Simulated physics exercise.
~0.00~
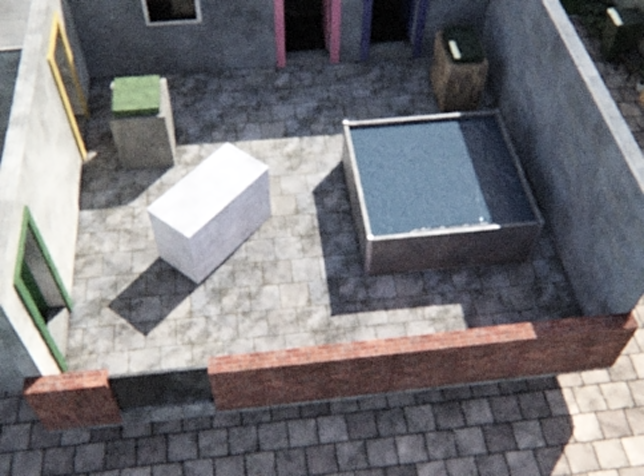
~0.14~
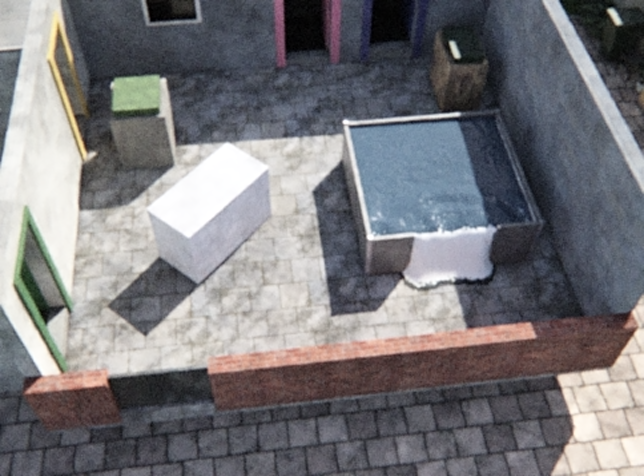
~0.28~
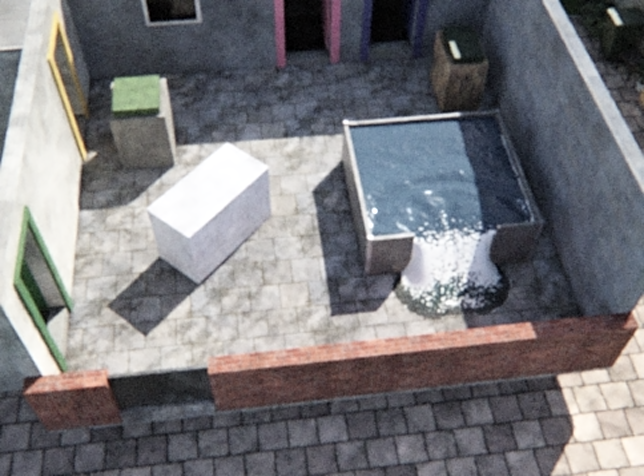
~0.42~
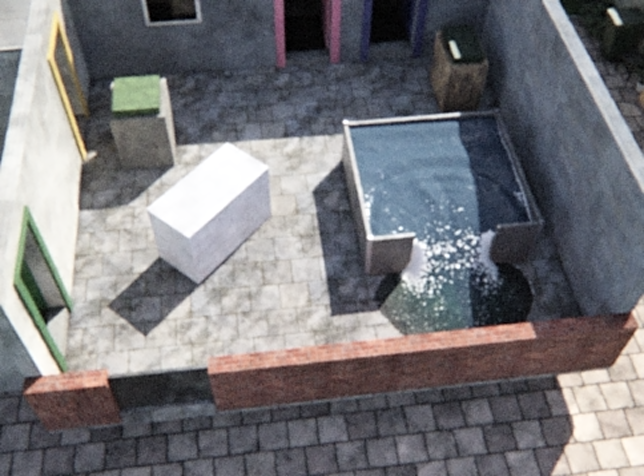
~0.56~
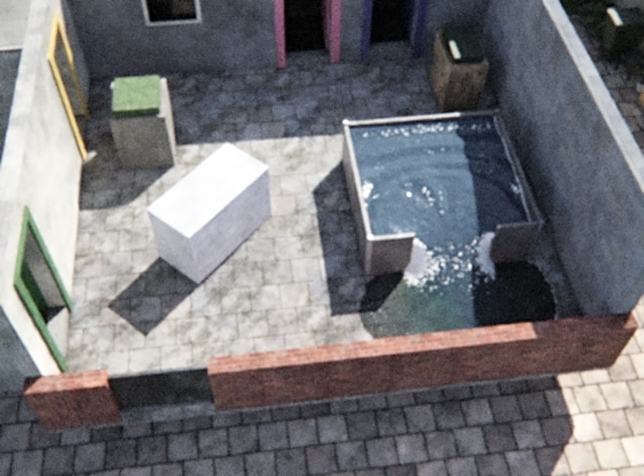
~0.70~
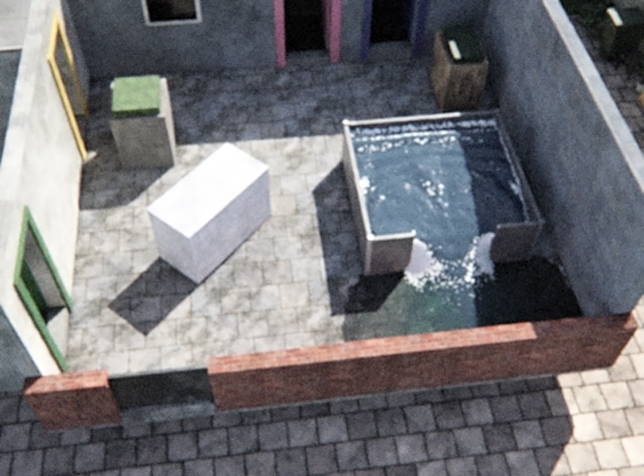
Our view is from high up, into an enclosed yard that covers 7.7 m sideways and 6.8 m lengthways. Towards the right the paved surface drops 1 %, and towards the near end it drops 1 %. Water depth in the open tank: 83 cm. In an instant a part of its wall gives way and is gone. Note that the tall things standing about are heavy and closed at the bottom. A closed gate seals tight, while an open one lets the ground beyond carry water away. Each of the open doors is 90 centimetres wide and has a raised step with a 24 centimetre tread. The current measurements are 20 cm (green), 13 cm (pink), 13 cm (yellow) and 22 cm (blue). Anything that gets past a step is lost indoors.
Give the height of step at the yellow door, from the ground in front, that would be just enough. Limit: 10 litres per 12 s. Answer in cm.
Close to 9 cm.
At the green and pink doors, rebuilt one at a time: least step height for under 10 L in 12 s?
Roughly 22 cm for the green door and roughly 7.5 cm for the pink door.
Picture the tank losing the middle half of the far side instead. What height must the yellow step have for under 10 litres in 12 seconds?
Then something near 19 cm.
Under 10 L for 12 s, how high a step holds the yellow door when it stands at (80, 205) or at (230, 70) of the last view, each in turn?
In turn: About 6.0 cm, about 10.5 cm.
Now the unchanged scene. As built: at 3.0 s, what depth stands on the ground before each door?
Door by door, in centimetres - green 24, pink 0, yellow 0, blue 0.
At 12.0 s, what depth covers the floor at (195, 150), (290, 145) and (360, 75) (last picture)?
Close to 10, 8 and 13 cm, one after the other.
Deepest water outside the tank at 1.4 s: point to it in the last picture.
About (588, 347).
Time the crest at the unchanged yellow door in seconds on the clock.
10.5 s.
After 1.4 s water covers 15 % of the floor, deepest (76 cm) near (588, 347); it has not reached the yellow door.
After 3.0 s water covers 45 % of the floor, deepest (46 cm) near (588, 347); it has not reached the yellow door.
After 12.0 s water covers 100 % of the floor, deepest (18 cm) near (588, 347); 8 cm at the yellow door, 0 litres in over its 13 cm step.
At the yellow door as built, the water arrived by 4.1 s and peaked near 13 cm at 10.4 s.
Run again over the same 12 s with other heights there, 15 litres in over 8 cm, 2 litres over 11 cm. The limit of 10 litres is kept from about 9 cm up.
